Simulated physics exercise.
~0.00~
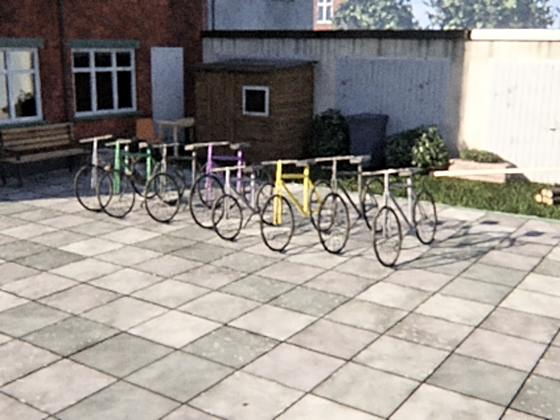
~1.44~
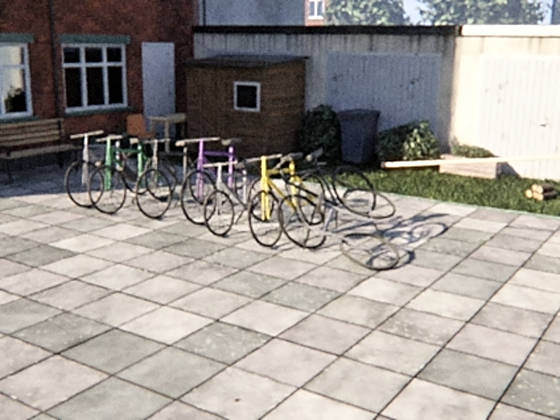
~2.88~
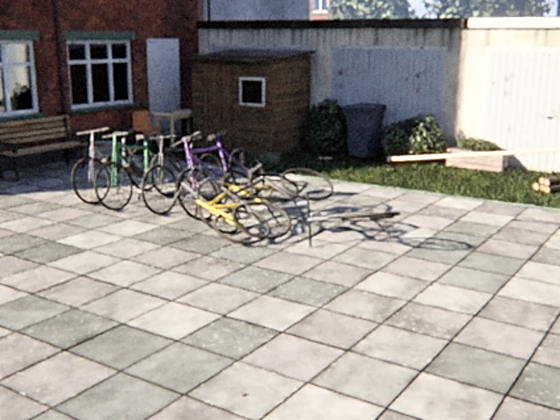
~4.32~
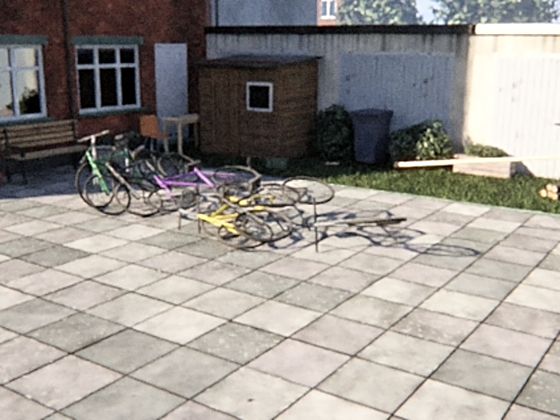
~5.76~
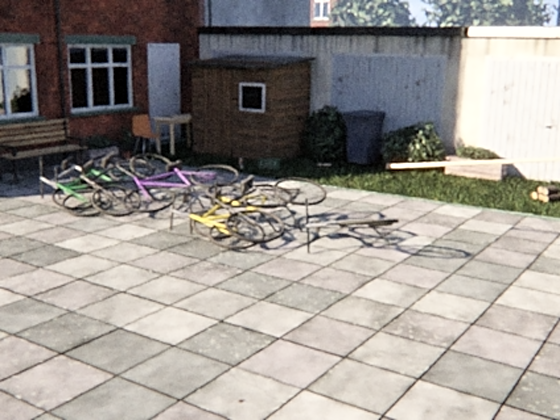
We see a row of parked bicycles on a paved yard beside a brick building and wooden shed. The one at the right end tips over first, then the yellow, purple and green ones topple in turn toward the left, until the whole row lies fallen.
